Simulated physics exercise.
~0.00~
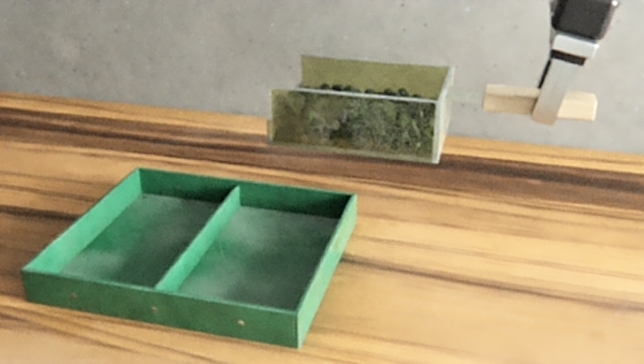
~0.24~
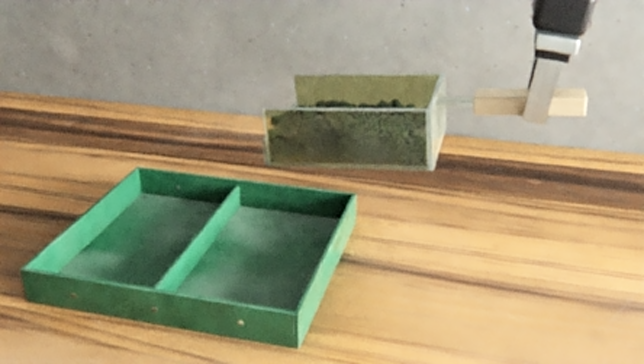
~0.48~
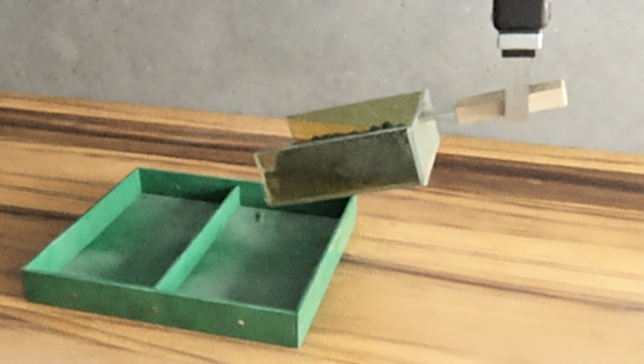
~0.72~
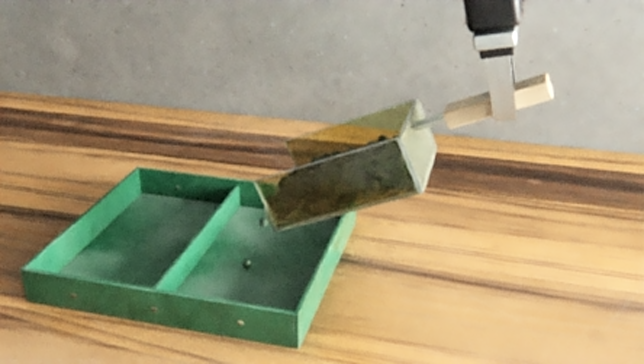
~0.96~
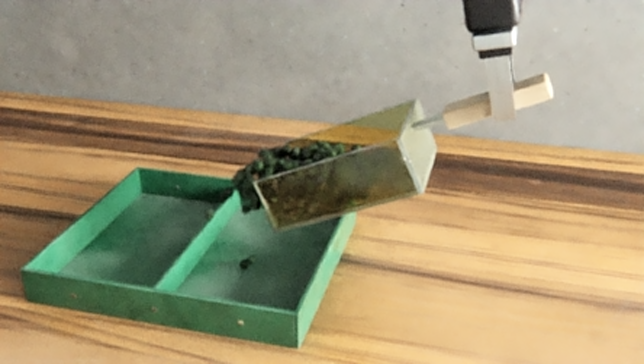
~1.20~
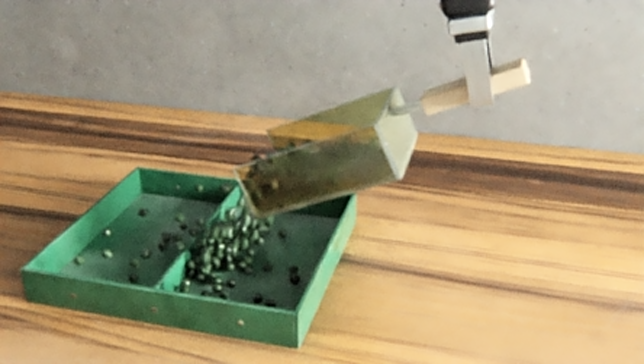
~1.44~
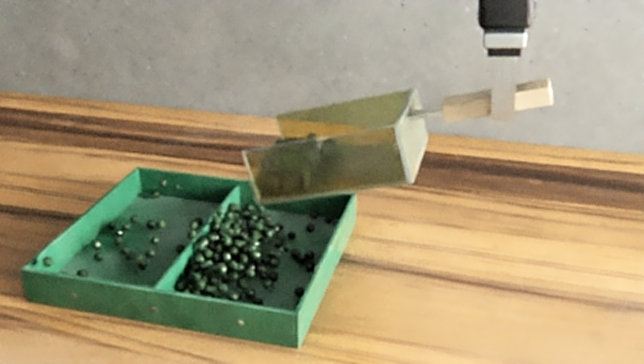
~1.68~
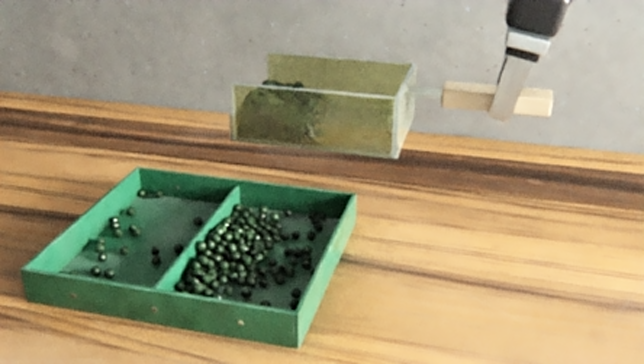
Robot gripper tilting a clear box and spilling dark green beads into a divided green tray, mostly the right section, then levelling it.
